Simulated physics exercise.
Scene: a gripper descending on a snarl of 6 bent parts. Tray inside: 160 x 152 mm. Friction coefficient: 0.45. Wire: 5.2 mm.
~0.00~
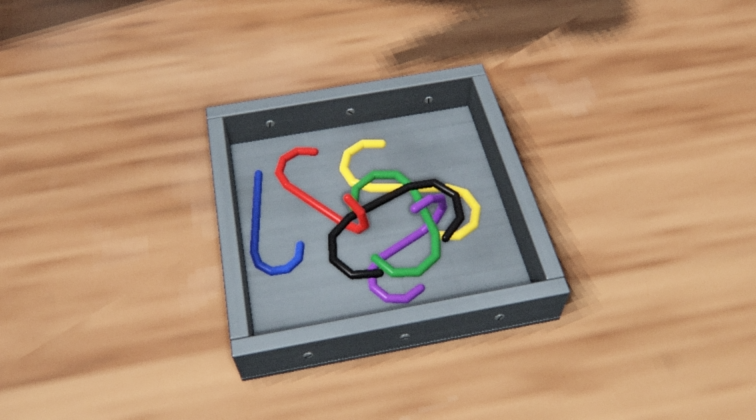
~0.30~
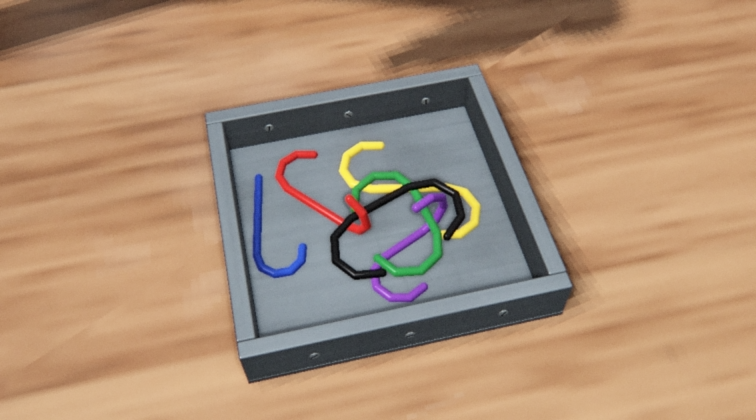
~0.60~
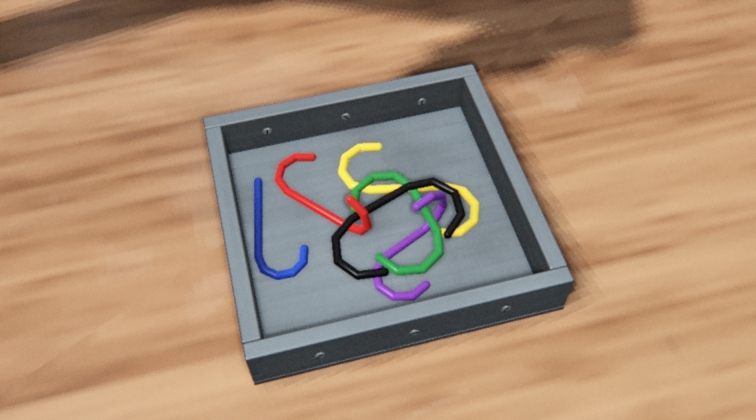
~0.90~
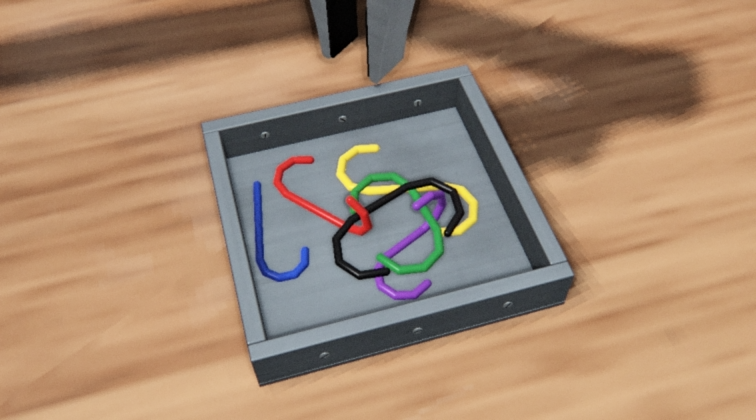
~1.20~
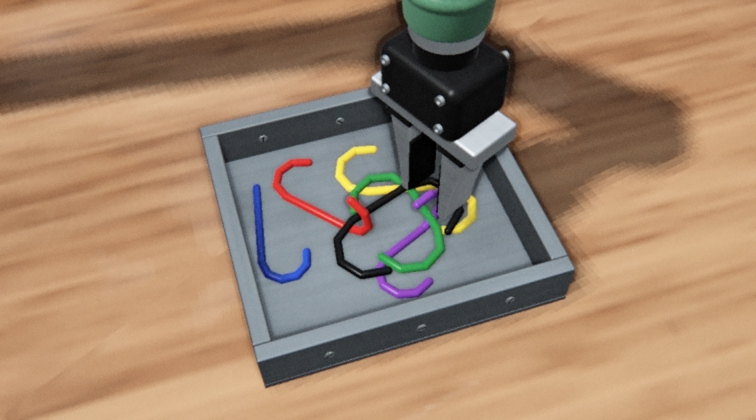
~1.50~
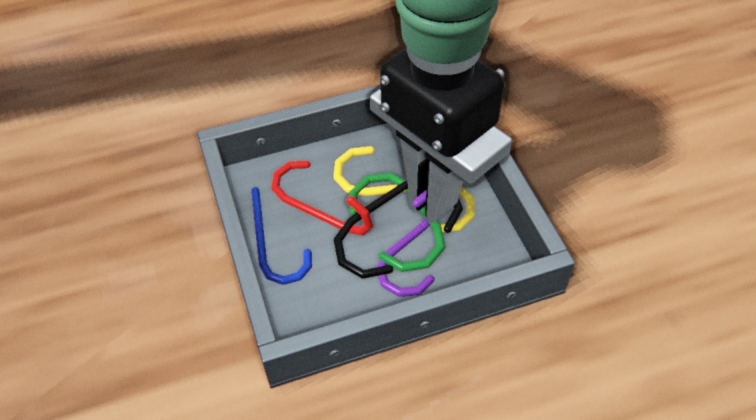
A robotic gripper came down from above into a gray tray of tangled, colorful bent hooks and closed its fingers on the purple one, while the hooks themselves barely moved.
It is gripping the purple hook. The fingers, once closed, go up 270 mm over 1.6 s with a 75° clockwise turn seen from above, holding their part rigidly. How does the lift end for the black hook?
Left in the tray.
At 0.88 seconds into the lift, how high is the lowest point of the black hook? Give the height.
I'd say close to 0 mm.
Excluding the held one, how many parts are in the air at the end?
0 in all.
By 1.98 s, lowest point more than 20 mm over the tray floor, purple hook 58 mm, black hook 31 mm.
By 2.38 s, lowest point more than 20 mm over the tray floor, purple hook 159 mm.
By 3.10 s, lowest point more than 20 mm over the tray floor, purple hook 273 mm.
Finally, hanging purple hook 273 mm; the other 5 are down.
